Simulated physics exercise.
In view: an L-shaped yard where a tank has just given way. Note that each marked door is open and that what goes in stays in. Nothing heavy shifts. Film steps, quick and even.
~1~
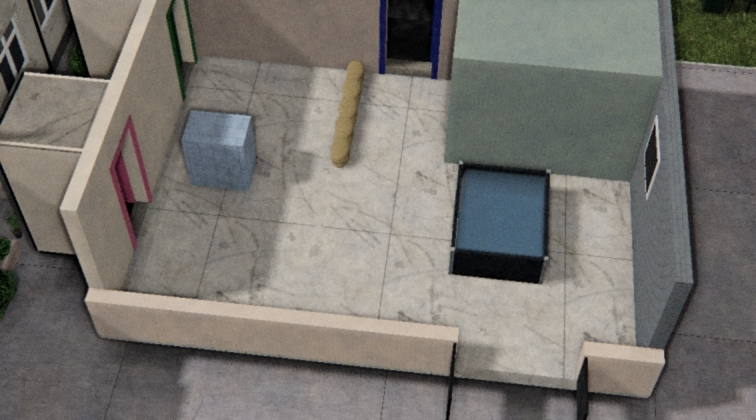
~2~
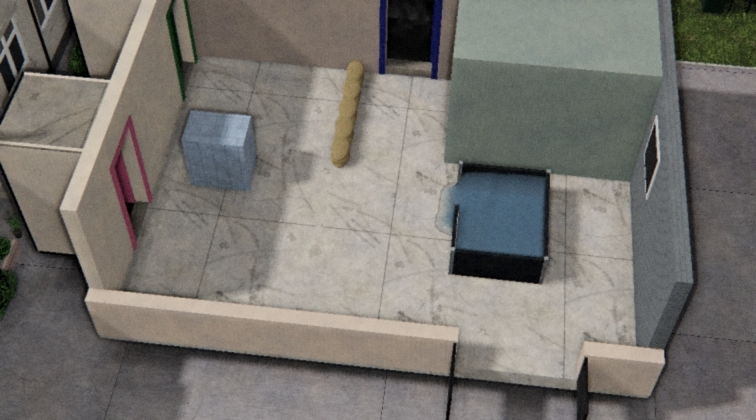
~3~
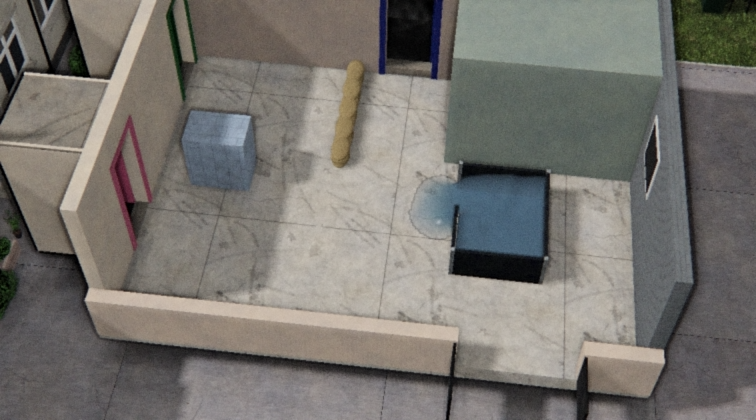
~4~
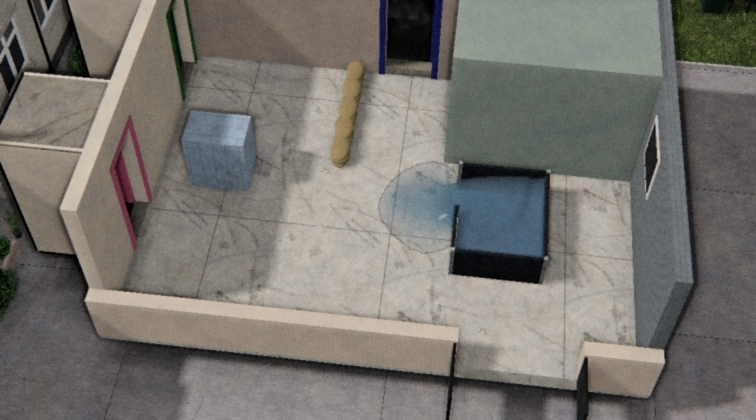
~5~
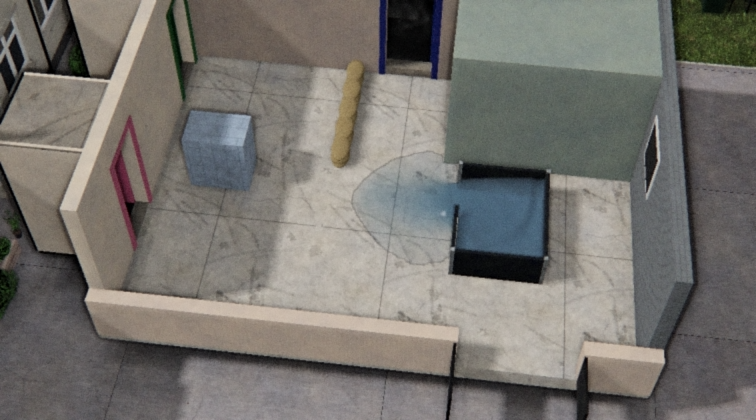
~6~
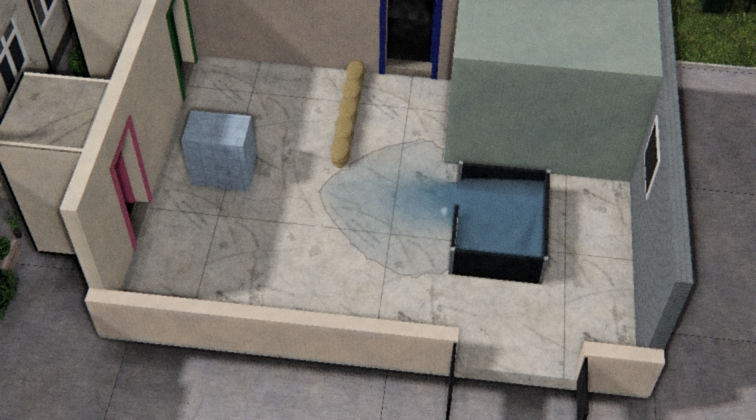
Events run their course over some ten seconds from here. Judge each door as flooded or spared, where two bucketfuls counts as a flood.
The pink door is flooded, the blue door is spared, the green door is spared.
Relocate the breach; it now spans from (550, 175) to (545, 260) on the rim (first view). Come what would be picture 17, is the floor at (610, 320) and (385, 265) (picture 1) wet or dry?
Respectively: Drenched and parched.
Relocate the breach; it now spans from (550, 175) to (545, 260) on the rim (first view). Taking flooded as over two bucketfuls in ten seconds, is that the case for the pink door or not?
From what I can tell, pink sits short of it.
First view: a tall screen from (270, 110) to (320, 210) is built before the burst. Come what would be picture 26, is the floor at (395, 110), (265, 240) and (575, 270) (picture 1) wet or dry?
One after the other: Wet, under water, dry.
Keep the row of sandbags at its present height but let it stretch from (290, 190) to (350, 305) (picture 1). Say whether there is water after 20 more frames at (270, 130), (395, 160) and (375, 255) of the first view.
In the order asked: Swamped, swamped, swamped.
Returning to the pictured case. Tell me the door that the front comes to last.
My answer is the door marked green.
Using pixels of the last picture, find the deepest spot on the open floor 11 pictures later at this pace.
Near (370, 76).
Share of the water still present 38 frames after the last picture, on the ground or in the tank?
That comes to around 96 in a hundred.
A moment on, water covers 25 % of the floor; the pink door not reached, the blue door not reached, the green door not reached.
Next, water covers 35 % of the floor; the pink door not reached, the blue door wet at the sill, nothing in, the green door not reached.
Then, water covers 55 % of the floor; the pink door over two buckets in, the blue door under two buckets in, the green door wet at the sill, nothing in.
Later, water covers 60 % of the floor; the pink door over two buckets in, the blue door under two buckets in, the green door wet at the sill, nothing in.
In the end, water covers 85 % of the floor; the pink door over two buckets in, the blue door under two buckets in, the green door wet at the sill, nothing in.
